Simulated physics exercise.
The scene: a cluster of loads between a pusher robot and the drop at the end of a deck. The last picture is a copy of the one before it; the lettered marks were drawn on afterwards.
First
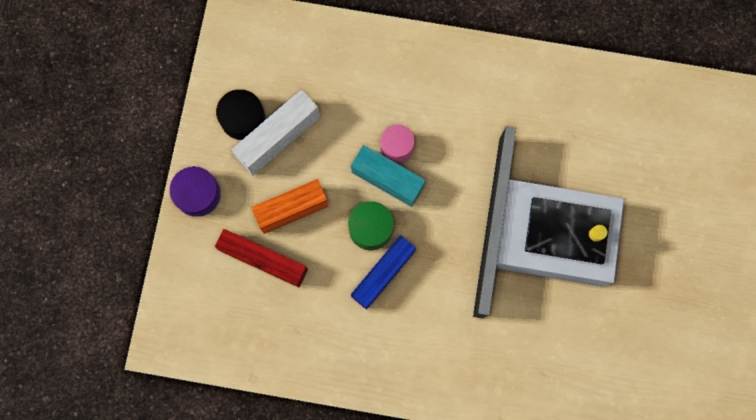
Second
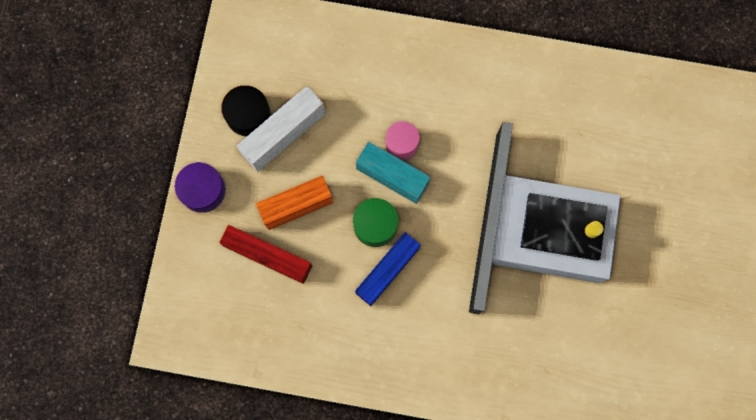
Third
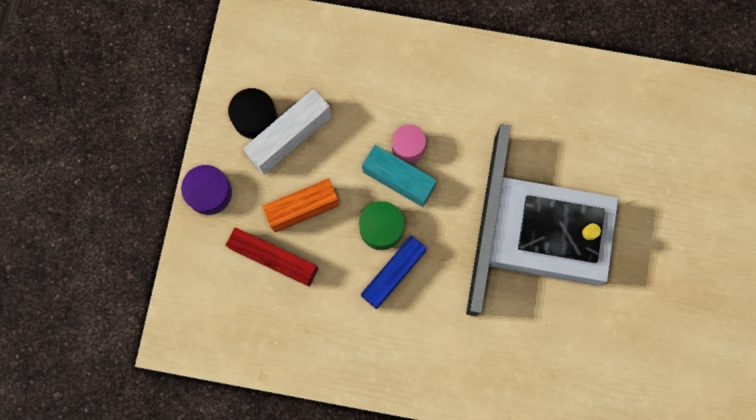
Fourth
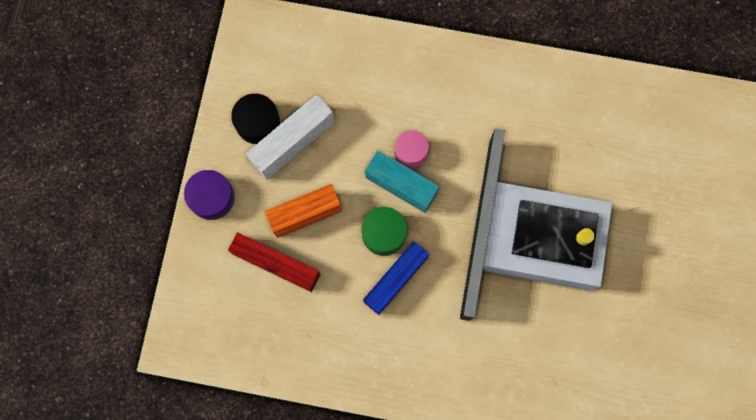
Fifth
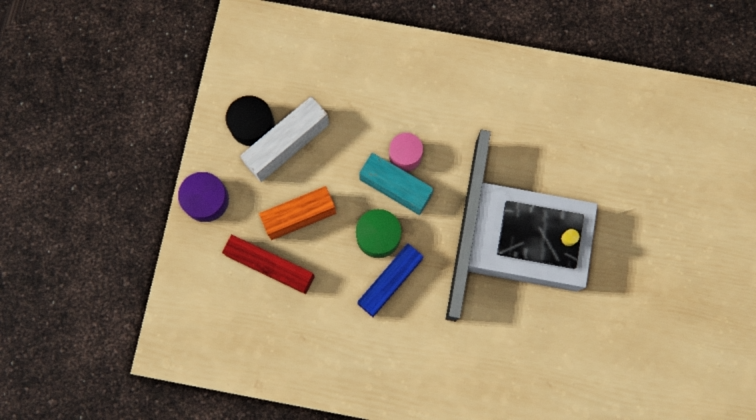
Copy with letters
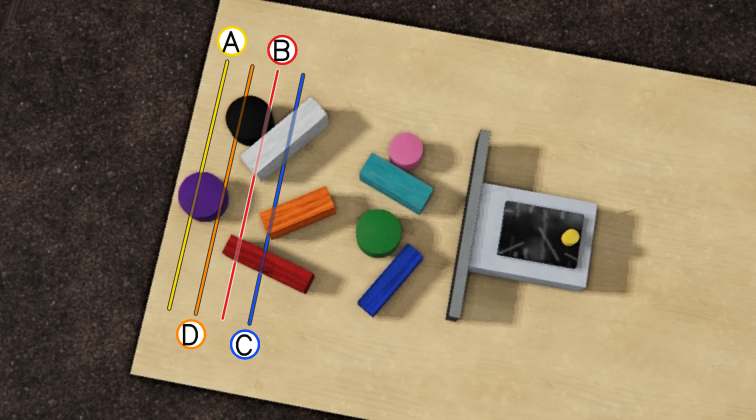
On a pale wooden deck above dark, rough ground, a grey wheel-less-looking machine with a wide flat blade sits right of a loose cluster of coloured bars and round canisters. The view shifts slightly as the machine edges left, narrowing the gap, while the pieces keep their arrangement.
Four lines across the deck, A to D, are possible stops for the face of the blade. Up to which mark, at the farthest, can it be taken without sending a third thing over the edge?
Up to line B.
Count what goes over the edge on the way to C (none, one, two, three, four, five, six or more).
In all, none.
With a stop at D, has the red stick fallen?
By then, yes.
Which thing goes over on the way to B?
The purple canister goes over.
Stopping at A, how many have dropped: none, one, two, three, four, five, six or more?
Six or more.
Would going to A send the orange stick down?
Yes.
On the marked copy, A at (199, 181); B at (251, 191); C at (277, 196); D at (225, 186).
Following B. Soon after the start, robot (453, 218); blue stick (360, 283); pink canister (379, 148).
Later, robot (371, 204); black canister (224, 99); white bar (249, 120).
In the end, robot (312, 193); purple canister over the edge; black canister (206, 76); one fallen.
As for the rest, A drops seven; C is within the limit but short; D drops four.
